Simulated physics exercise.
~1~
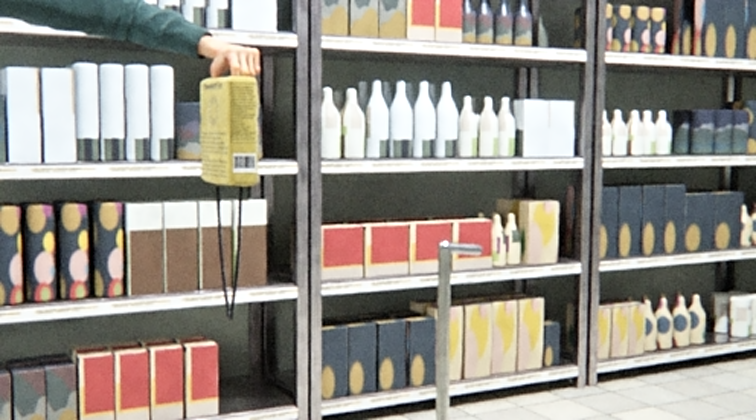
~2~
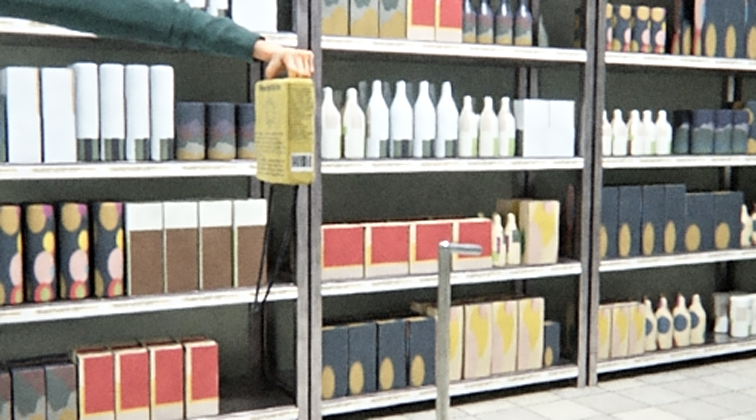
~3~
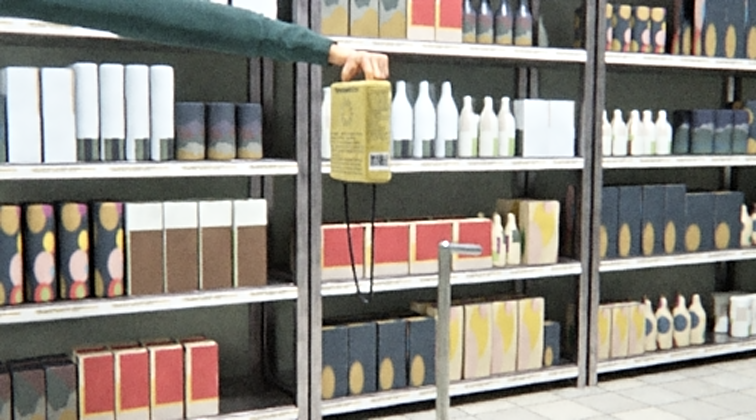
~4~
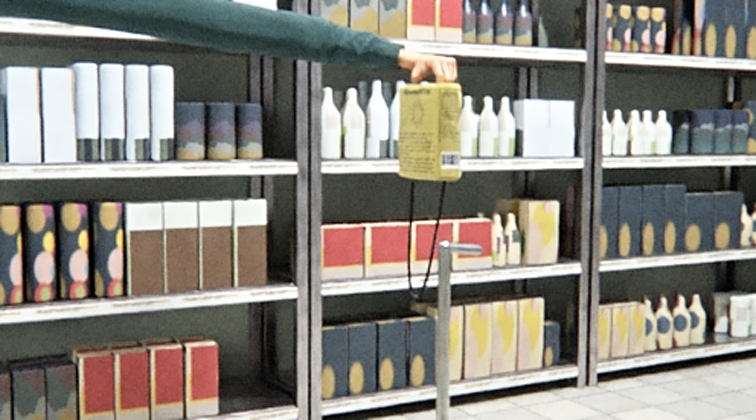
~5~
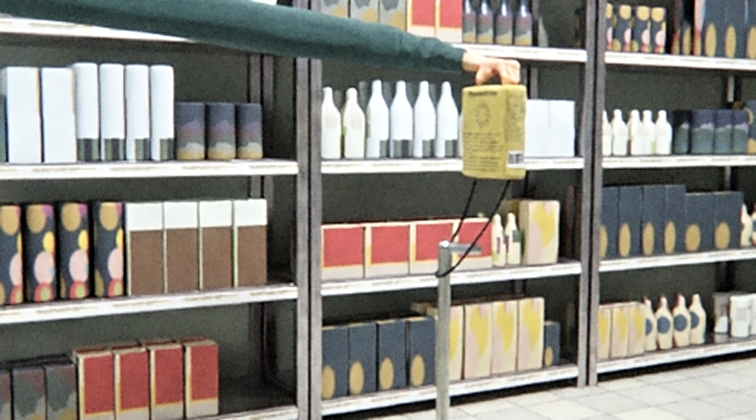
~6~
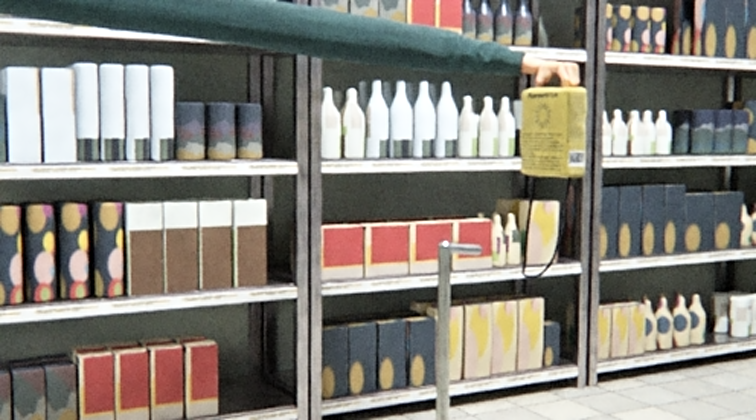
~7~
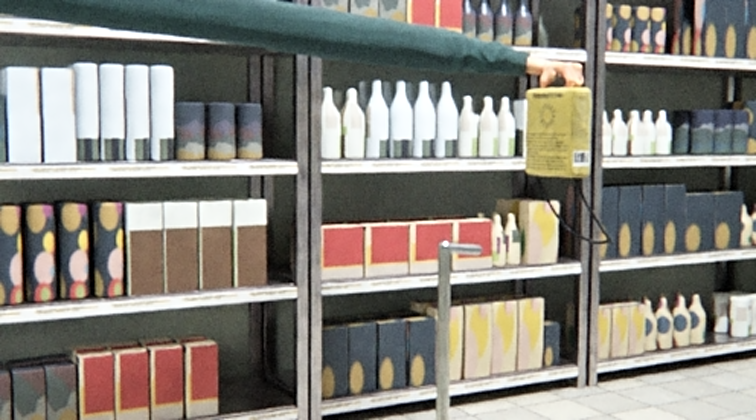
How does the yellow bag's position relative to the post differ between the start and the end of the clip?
At the start the yellow bag is well to the left of the post, and by the end it is to the right of it.
